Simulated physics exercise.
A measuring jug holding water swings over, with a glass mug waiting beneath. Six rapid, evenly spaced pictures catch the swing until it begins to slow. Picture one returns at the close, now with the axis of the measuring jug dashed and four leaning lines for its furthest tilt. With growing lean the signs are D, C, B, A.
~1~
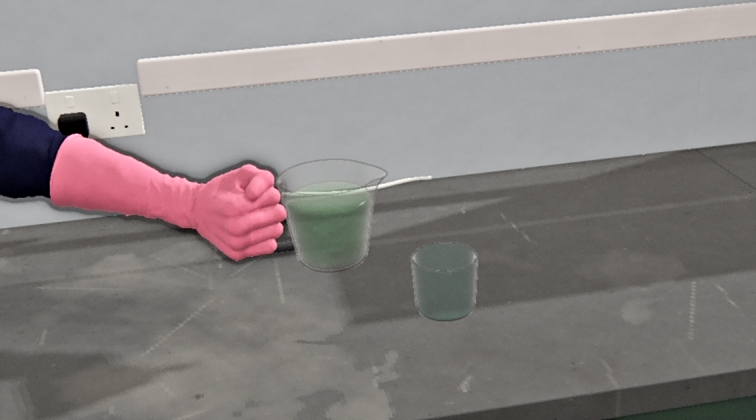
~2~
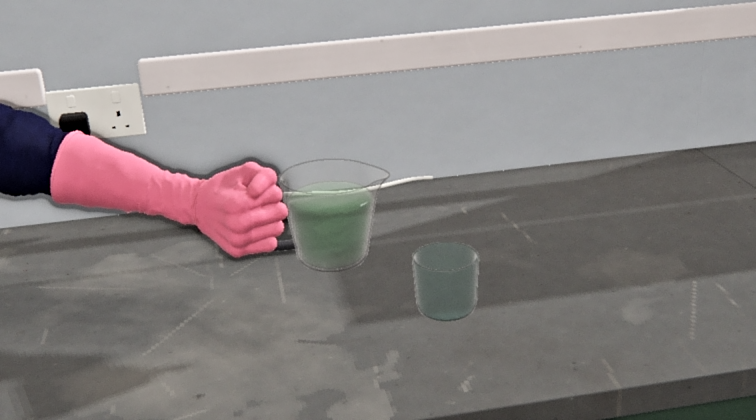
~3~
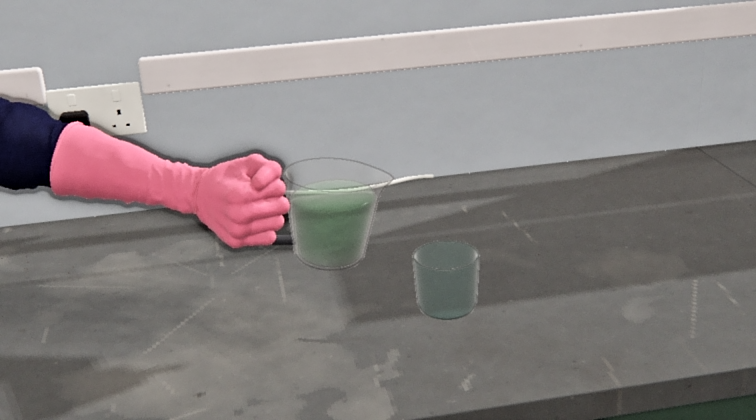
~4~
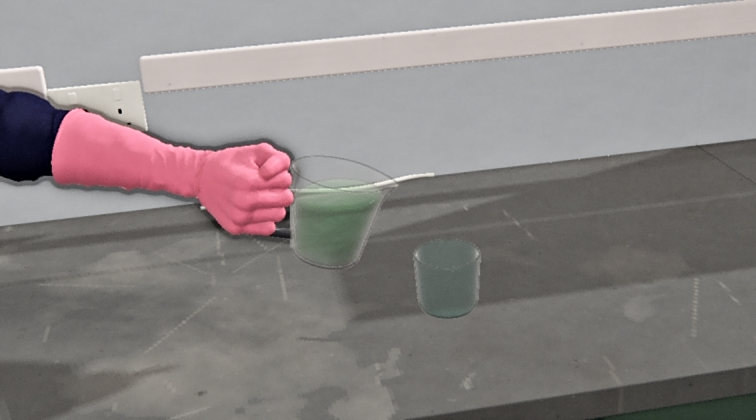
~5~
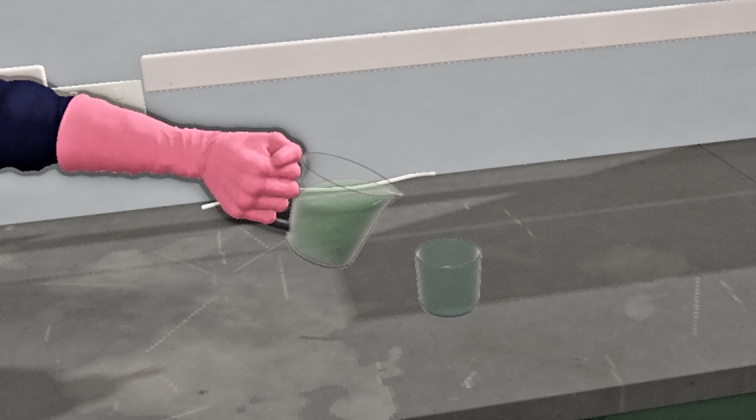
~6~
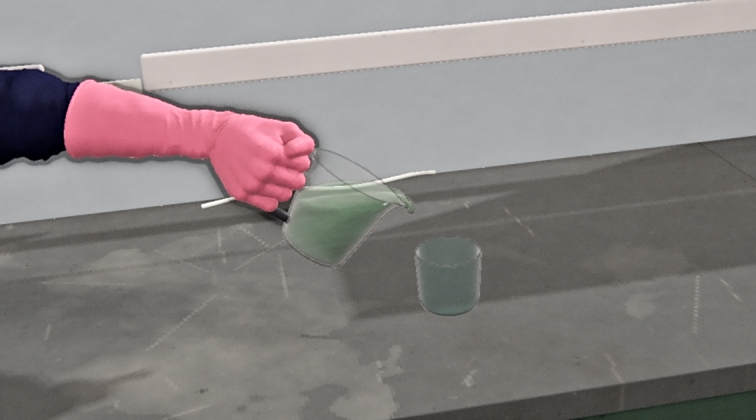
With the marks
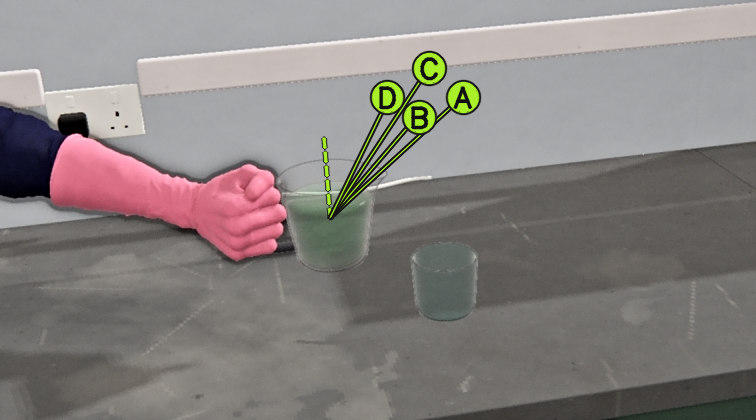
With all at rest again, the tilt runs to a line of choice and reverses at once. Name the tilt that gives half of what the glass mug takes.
B.
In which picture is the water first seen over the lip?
In picture 6.
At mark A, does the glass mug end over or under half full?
Over.
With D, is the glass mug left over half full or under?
Under half.
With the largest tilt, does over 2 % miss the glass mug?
No, it does not.
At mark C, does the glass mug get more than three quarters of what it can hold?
No, less.
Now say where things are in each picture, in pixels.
Upright, lip at (386, 172); rim of the glass mug round (444, 256); nothing has left yet, in the first frame.
Upright, lip at (388, 173); nothing has left yet, in the second frame.
Tipped about 7°, lip at (392, 177); nothing has left yet, in the third frame.
Tipped about 15°, lip at (397, 183); nothing has left yet, in the fourth frame.
Tipped about 24°, lip at (402, 193); nothing has left yet, in the fifth frame.
Tipped about 34°, lip at (404, 203); water is over the lip, down to (410, 210), in the sixth frame.
In lime, A at (450, 107); B at (406, 128); C at (419, 82); D at (380, 113).
Choosing A, the glass mug ends with about 72 % of what it can hold.
Choosing B, the glass mug ends with about 48 % of what it can hold.
Choosing C, the glass mug ends with about 28 % of what it can hold.
Choosing D, the glass mug ends with about 11 % of what it can hold.
